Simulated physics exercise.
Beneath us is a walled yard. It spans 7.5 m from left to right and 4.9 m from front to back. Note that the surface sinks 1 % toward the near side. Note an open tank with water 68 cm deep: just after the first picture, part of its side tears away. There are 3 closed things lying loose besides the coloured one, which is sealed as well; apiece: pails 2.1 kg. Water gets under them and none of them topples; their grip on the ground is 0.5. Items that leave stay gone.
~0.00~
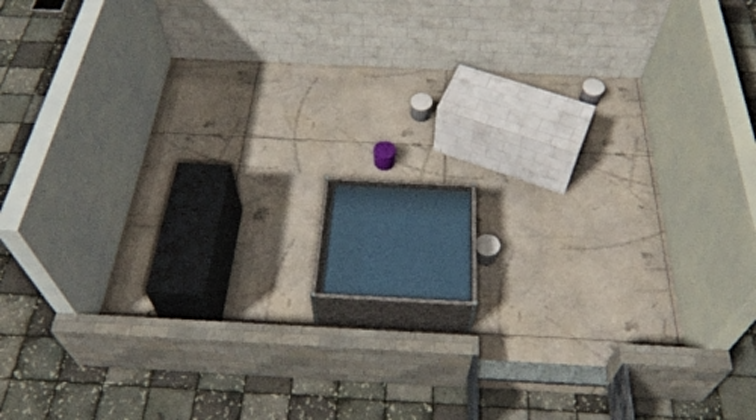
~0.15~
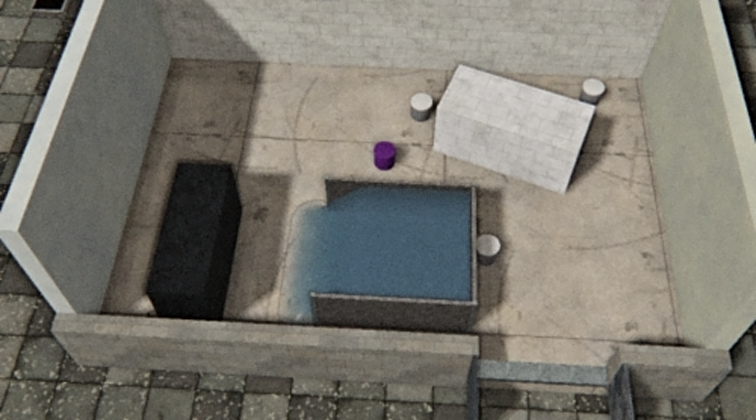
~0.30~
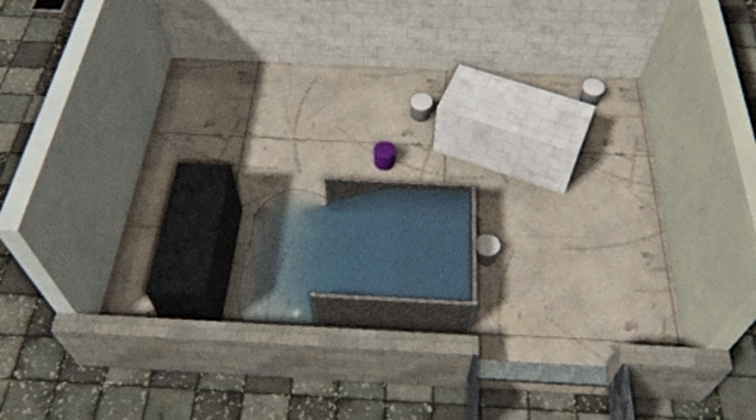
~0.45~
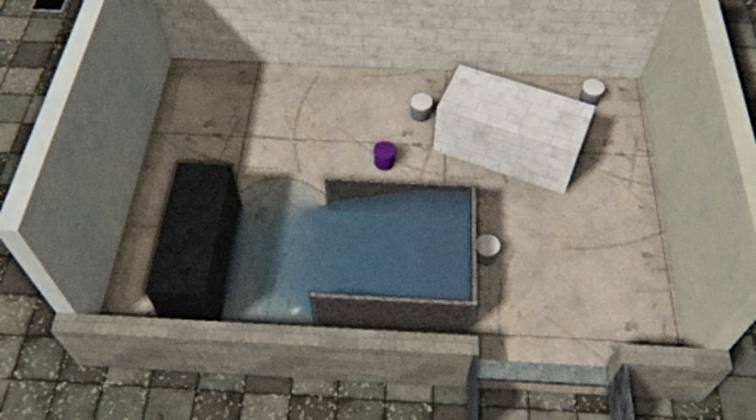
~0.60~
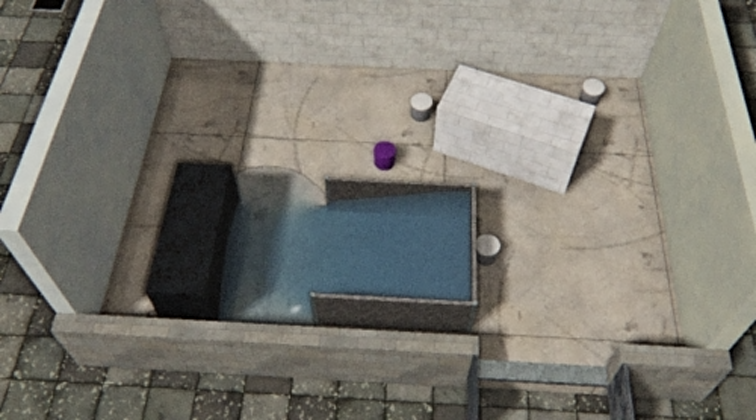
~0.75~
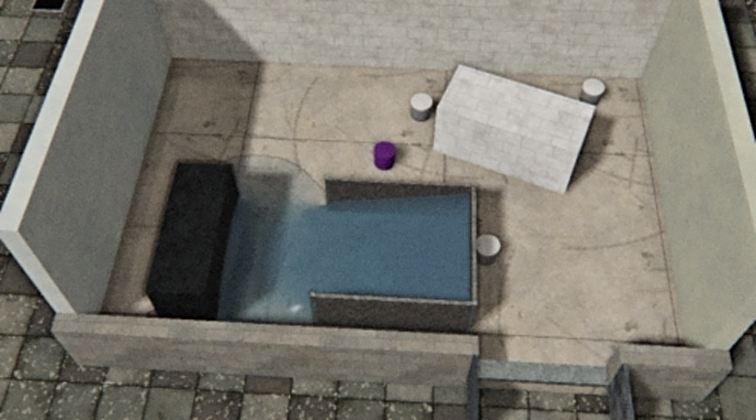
We see a walled yard with a tank of blue water whose left side opens, and water spreads leftward across the floor to a black block, then widens toward the back, while the purple pail and pale cylinders stay still.
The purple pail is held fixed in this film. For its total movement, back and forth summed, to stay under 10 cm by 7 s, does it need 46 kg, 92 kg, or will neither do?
46 kg does it.
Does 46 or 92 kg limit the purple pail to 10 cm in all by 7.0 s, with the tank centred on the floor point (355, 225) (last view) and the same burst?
In that case, simply put, the lighter one does it.
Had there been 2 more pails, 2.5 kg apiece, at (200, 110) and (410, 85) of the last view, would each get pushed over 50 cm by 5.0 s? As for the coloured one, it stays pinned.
The first is over the limit, the second over the limit.
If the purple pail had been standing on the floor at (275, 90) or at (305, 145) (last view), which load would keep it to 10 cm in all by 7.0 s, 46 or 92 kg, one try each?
In turn: The lighter suffices; the lighter suffices.
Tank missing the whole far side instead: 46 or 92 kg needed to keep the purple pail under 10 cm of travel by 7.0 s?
Under that change, only the heavier pick does it.
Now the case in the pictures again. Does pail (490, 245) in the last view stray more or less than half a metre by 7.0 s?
Answer: Less.
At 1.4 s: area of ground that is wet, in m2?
Some 10.5 m2 of it.
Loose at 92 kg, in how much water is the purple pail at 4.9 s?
Something like 1 centimetres.
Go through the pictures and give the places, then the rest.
The first picture shows the purple pail at (385, 150) rests on the ground; 3.2 m2 under water; 0 of 4 have shifted.
The second picture shows the purple pail at (385, 150), on the bottom; 4.2 m2 under water; 0 of 4 have shifted.
The third picture shows the purple pail at (385, 150) rests on the ground; 5.4 m2 under water; 0 of 4 have shifted.
The fourth picture shows the purple pail at (385, 150) rests on the ground; 6.4 m2 under water; 0 of 4 have shifted.
The fifth picture shows the purple pail at (385, 150), on the bottom; water covers 6.9 m2; 0 of 4 have shifted.
The sixth picture shows the purple pail at (385, 150) rests on the ground; water covers 7.4 m2; 0 of 4 have shifted.
After 1.4 s the purple pail would be 0 cm from its start with 46 kg and 0 cm from its start with 92 kg; 0 cm of water round it then.
After 3.1 s the purple pail would be 0 cm from its start with 46 kg and 0 cm from its start with 92 kg; 1 cm of water round it then.
After 4.9 s the purple pail would be 0 cm from its start with 46 kg and 0 cm from its start with 92 kg; 1 cm of water round it then.
After 7.0 s the purple pail would be 0 cm from its start with 46 kg and 0 cm from its start with 92 kg; 5 cm of water round it then.
